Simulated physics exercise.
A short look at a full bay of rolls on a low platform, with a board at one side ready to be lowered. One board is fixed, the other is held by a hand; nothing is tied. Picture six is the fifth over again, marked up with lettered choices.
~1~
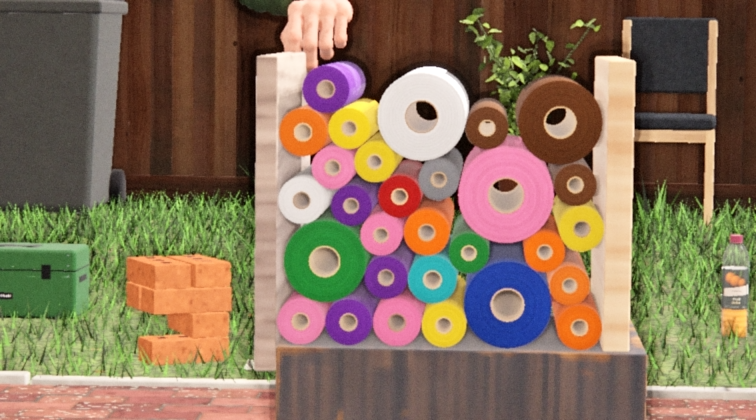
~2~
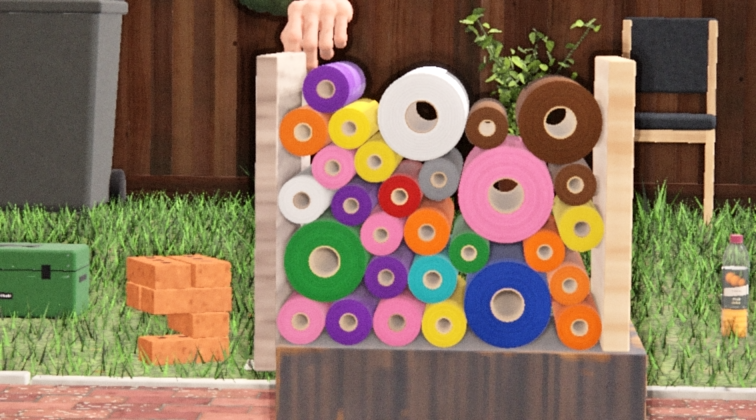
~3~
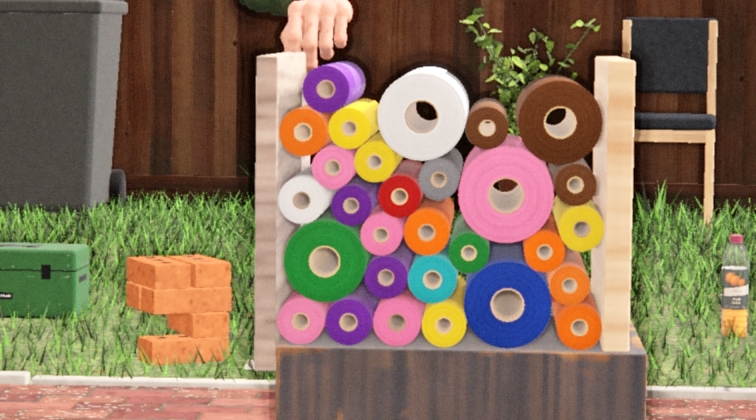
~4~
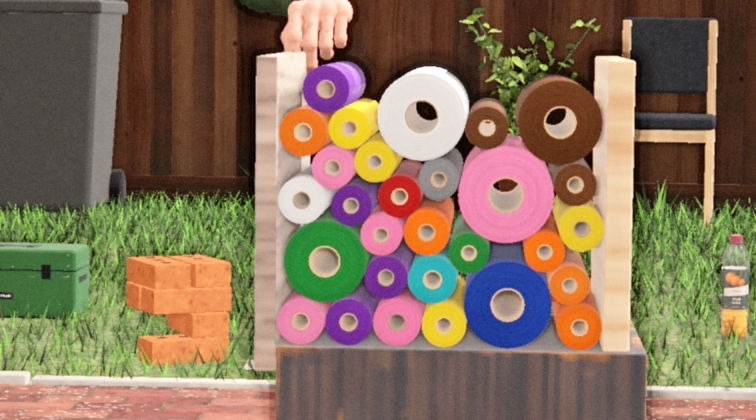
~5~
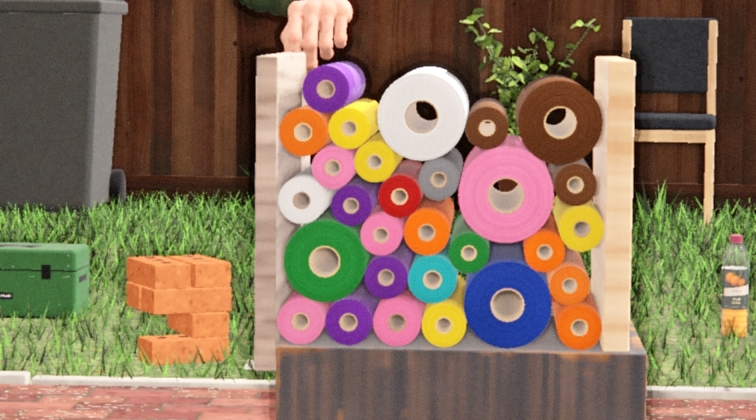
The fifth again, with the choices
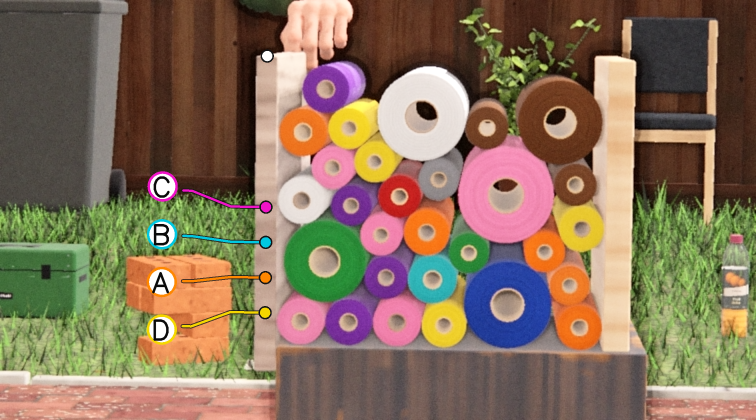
Hand resting on top of the left side board beside a stack of colourful rolls on a low platform, nothing visibly moving.
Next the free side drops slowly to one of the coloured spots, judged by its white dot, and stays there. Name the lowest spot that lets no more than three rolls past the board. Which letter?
The answer is mark C.
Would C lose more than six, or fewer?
It loses fewer than six.
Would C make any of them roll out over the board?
Yes, at C.
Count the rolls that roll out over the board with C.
At C the number is two.
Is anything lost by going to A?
At A: Yes.
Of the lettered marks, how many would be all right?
One of the four.
On the marked copy, A at (265, 278); B at (266, 242); C at (266, 207); D at (265, 313); the white dot at (267, 56).
Following C. Soon after the start, top of the board (279, 127).
Later, top of the board (278, 205).
In the end, top of the board (278, 207), two out over the board.
As for the rest, A more than three out over the board; B more than three out over the board; D more than three out over the board.
